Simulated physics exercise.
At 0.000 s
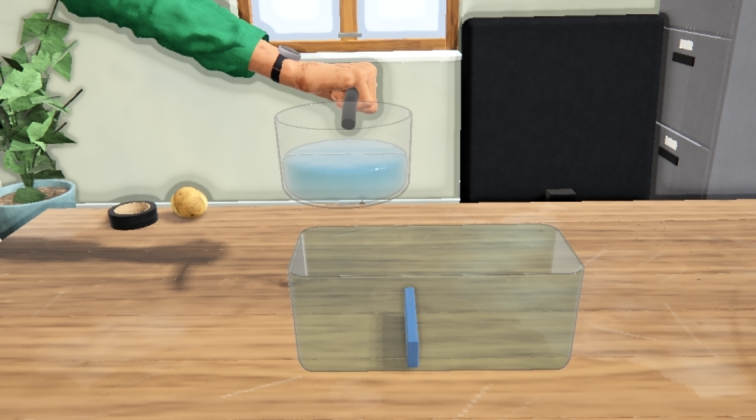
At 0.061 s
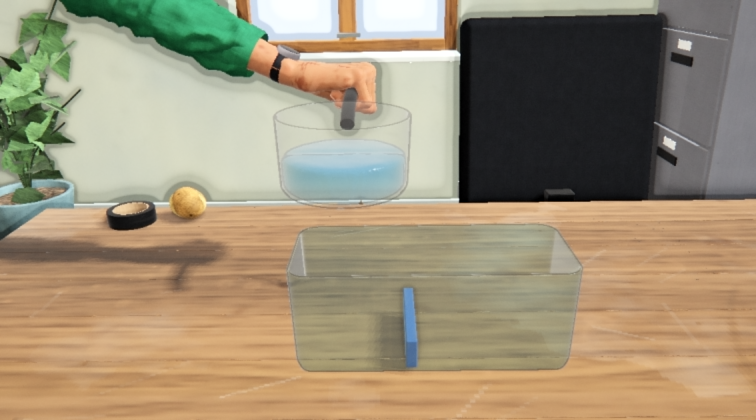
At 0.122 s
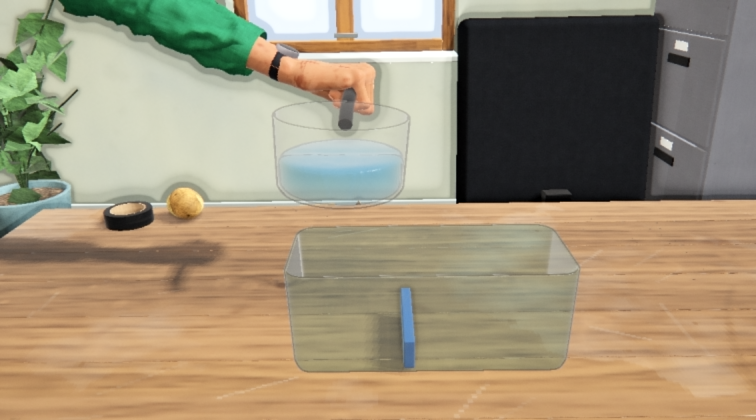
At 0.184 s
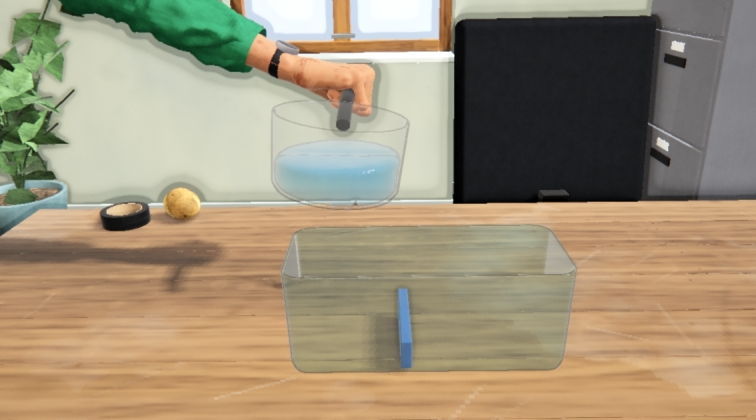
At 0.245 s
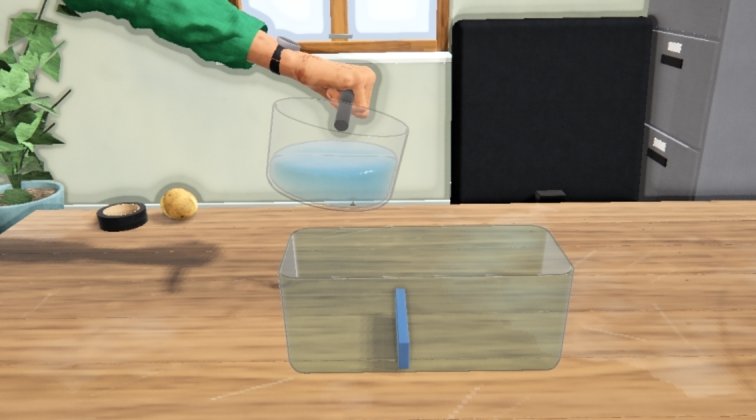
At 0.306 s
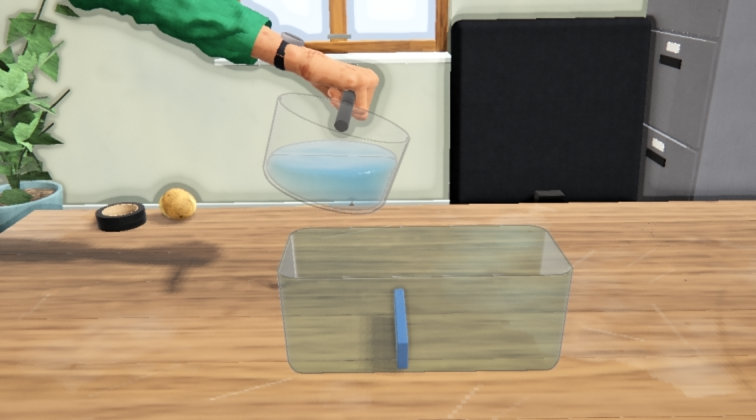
A clear pot of pale blue water, gripped by a hand in a green sleeve and dark wristband, leans gradually to the right above an empty transparent basin. The basin, with a blue upright slab inside, rests on a wooden table seen from the front and slightly above, near a black roll, a round tan object and a leafy plant at left. Behind are a window, black panel and grey cabinet, as the view shifts slightly.
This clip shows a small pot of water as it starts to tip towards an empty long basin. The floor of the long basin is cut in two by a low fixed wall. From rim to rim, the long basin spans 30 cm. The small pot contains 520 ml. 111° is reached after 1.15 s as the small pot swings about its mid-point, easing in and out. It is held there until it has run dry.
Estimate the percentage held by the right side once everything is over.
I would say 90 per cent.
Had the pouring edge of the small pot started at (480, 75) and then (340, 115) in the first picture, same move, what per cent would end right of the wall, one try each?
90 in a hundred, followed by 10 in a hundred.
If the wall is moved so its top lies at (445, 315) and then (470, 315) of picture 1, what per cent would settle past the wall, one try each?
Result: 50 per cent, then 15 per cent.
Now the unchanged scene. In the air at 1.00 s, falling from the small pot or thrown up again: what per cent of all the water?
9 in a hundred, give or take.
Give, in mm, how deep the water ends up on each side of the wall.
Depths: Left near 4 mm, right near 22 mm.
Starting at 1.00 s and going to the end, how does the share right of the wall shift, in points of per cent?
I'd say it grows by some 18.
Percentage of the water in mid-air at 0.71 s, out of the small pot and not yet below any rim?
I'd put it at about 26 percent.
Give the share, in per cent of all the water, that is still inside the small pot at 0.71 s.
Some 64 % of it is still there.
After 0.71 s the tilt is 75° and 64 per cent is still to pour, 0 is left of the wall and 9 right of it.
After 1.00 s the tilt is 107° and 12 per cent is still to pour, 7 is left of the wall and 72 right of it.
After 1.31 s the tilt is 111° and 0 per cent is still to pour, 8 is left of the wall and 91 right of it.
After 1.65 s the tilt is 111° and 0 per cent is still to pour, 9 is left of the wall and 90 right of it.
In the end 10 per cent lies left of the wall, 90 right of it and 0 outside.
